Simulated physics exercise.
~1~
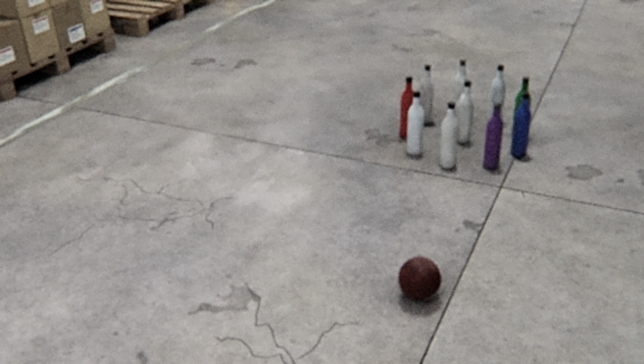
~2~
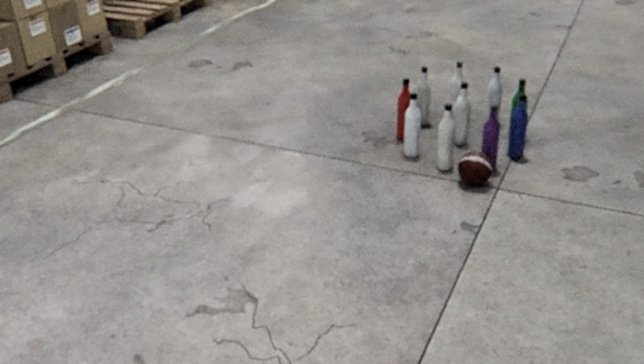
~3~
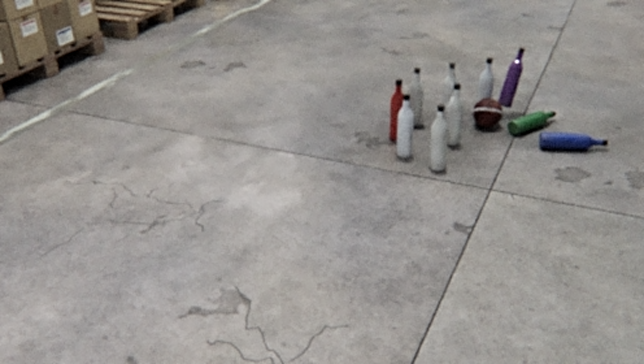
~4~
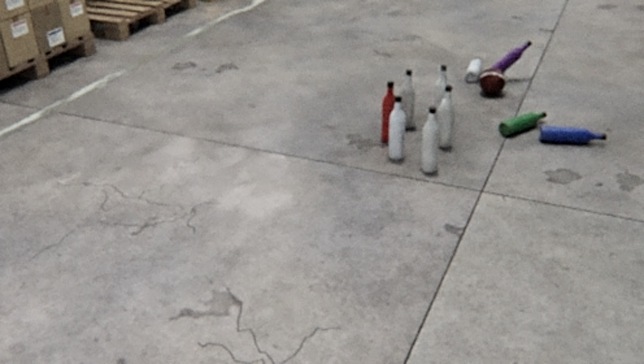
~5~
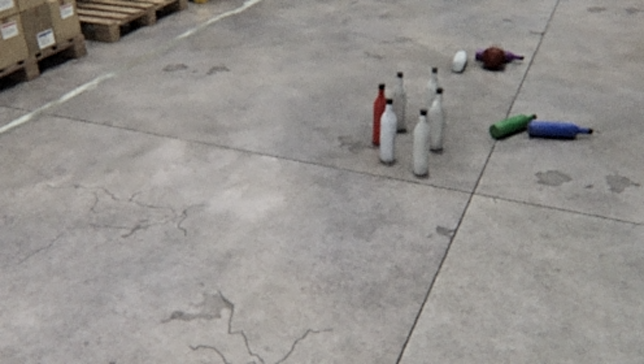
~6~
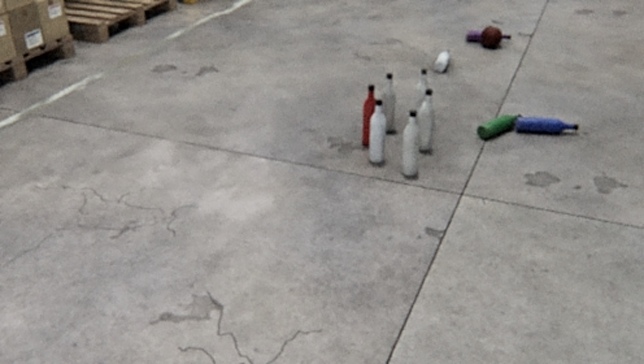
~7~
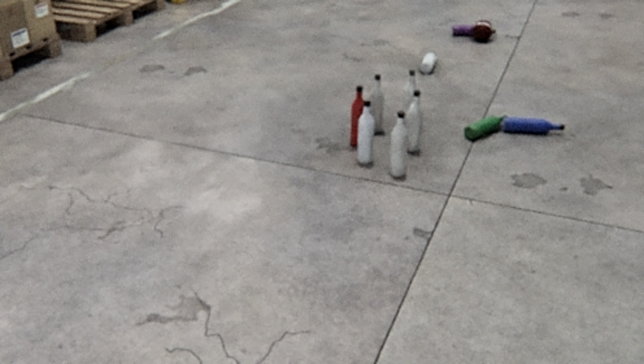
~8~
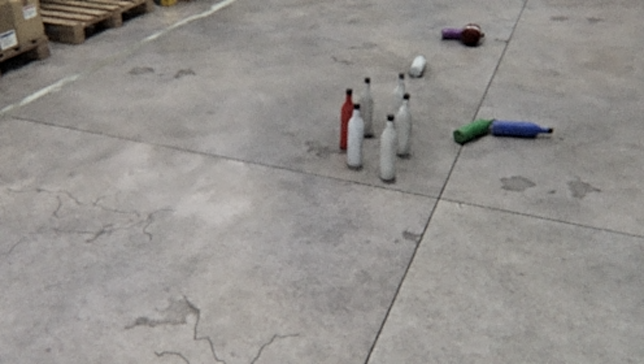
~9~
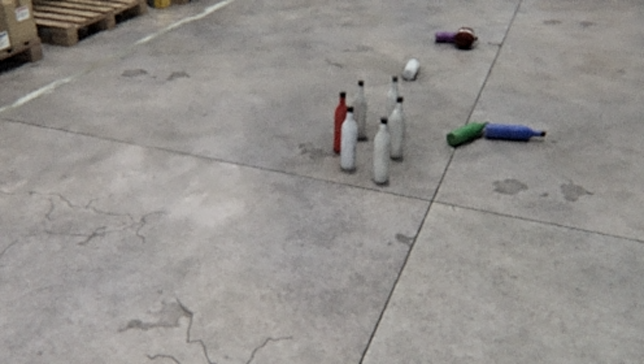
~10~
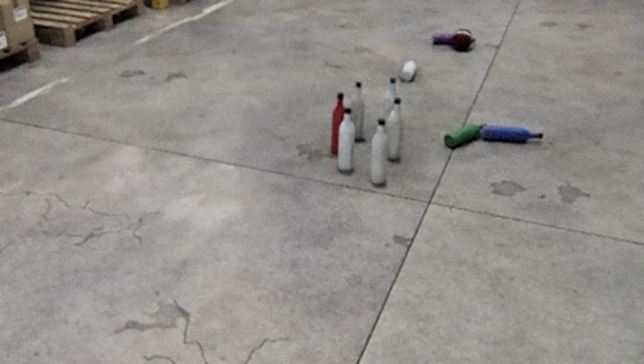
Capped bottles standing on a concrete floor as a dark red ball rolls in, knocking four over, the red one staying upright.
